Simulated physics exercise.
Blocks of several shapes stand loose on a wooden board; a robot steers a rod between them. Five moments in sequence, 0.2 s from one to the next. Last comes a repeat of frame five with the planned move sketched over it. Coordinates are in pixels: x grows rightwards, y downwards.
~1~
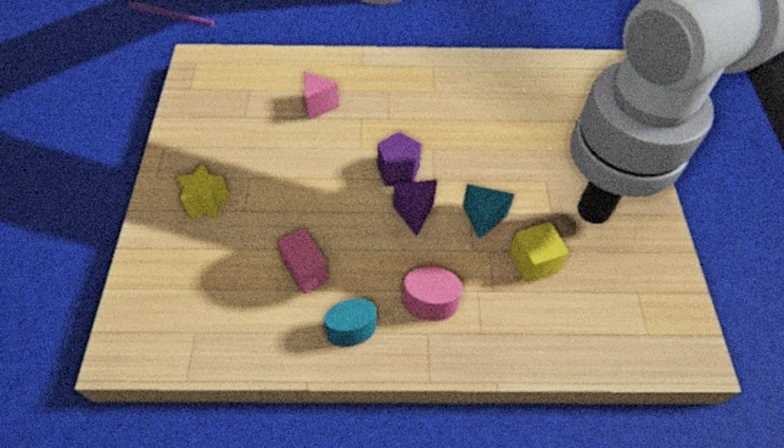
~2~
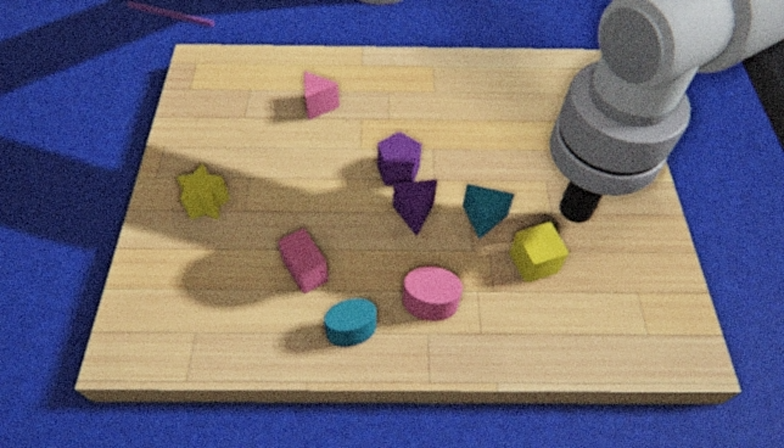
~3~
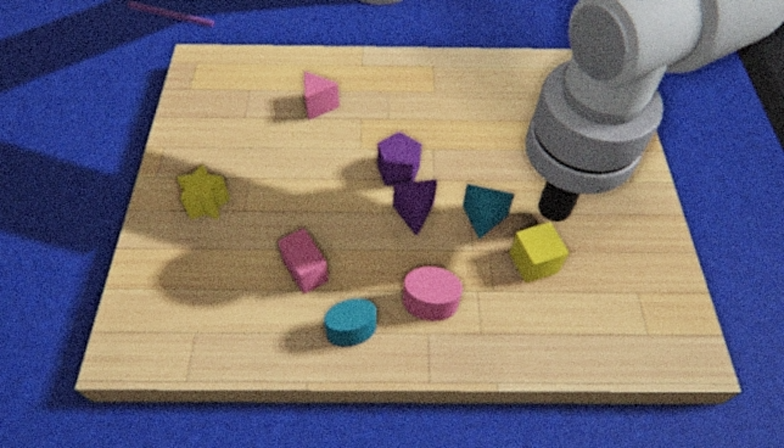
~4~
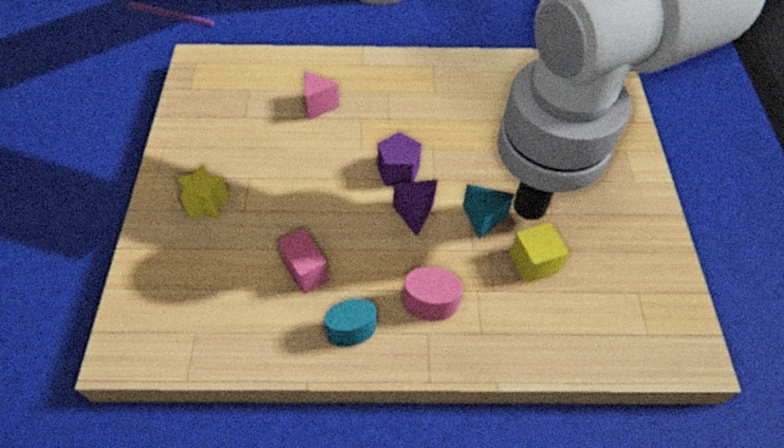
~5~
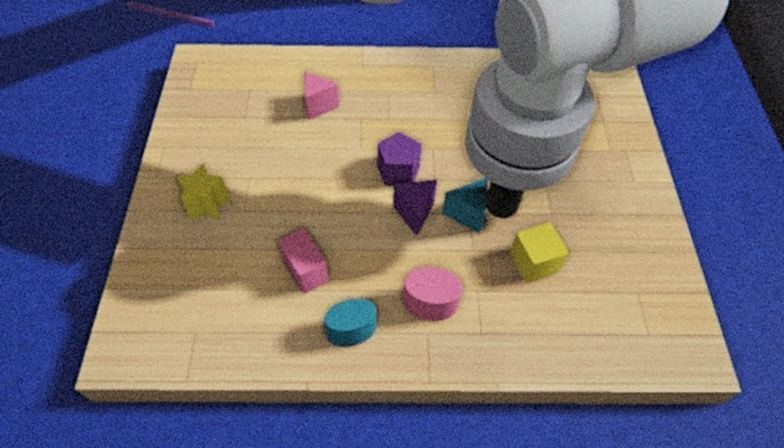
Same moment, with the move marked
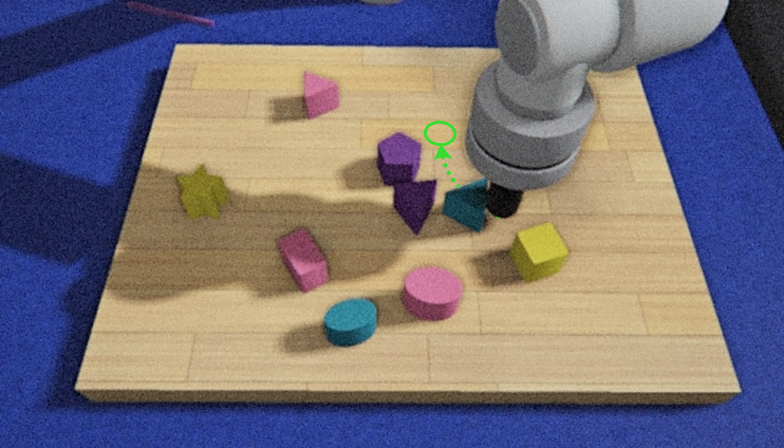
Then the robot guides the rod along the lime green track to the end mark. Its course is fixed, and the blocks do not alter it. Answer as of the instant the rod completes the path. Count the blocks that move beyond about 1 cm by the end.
Blocks moved: One.
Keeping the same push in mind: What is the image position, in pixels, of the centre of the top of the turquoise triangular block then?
It will likely be found at (445, 186).
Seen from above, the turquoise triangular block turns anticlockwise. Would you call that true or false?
The statement is correct.
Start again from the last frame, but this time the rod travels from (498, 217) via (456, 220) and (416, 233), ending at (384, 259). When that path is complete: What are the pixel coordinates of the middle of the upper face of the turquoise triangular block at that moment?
When the path ends, it will be at (409, 184).
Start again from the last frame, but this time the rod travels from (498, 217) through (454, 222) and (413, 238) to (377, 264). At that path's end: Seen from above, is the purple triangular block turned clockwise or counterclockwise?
Seen from overhead, it turns anticlockwise.
The drawn path runs from (498, 217) through (465, 193) and (445, 164) to (440, 133).
On the path given first. One third of the way, rod (466, 181); purple triangular block (412, 193); turquoise triangular block (445, 186), turned 40° anticlockwise.
Two thirds of the way, rod (446, 152); purple triangular block (412, 193); turquoise triangular block (445, 186), turned 45° anticlockwise.
At the end, rod (442, 121); purple five-sided block not moved; purple triangular block (412, 193); turquoise triangular block (445, 186), turned 45° anticlockwise.
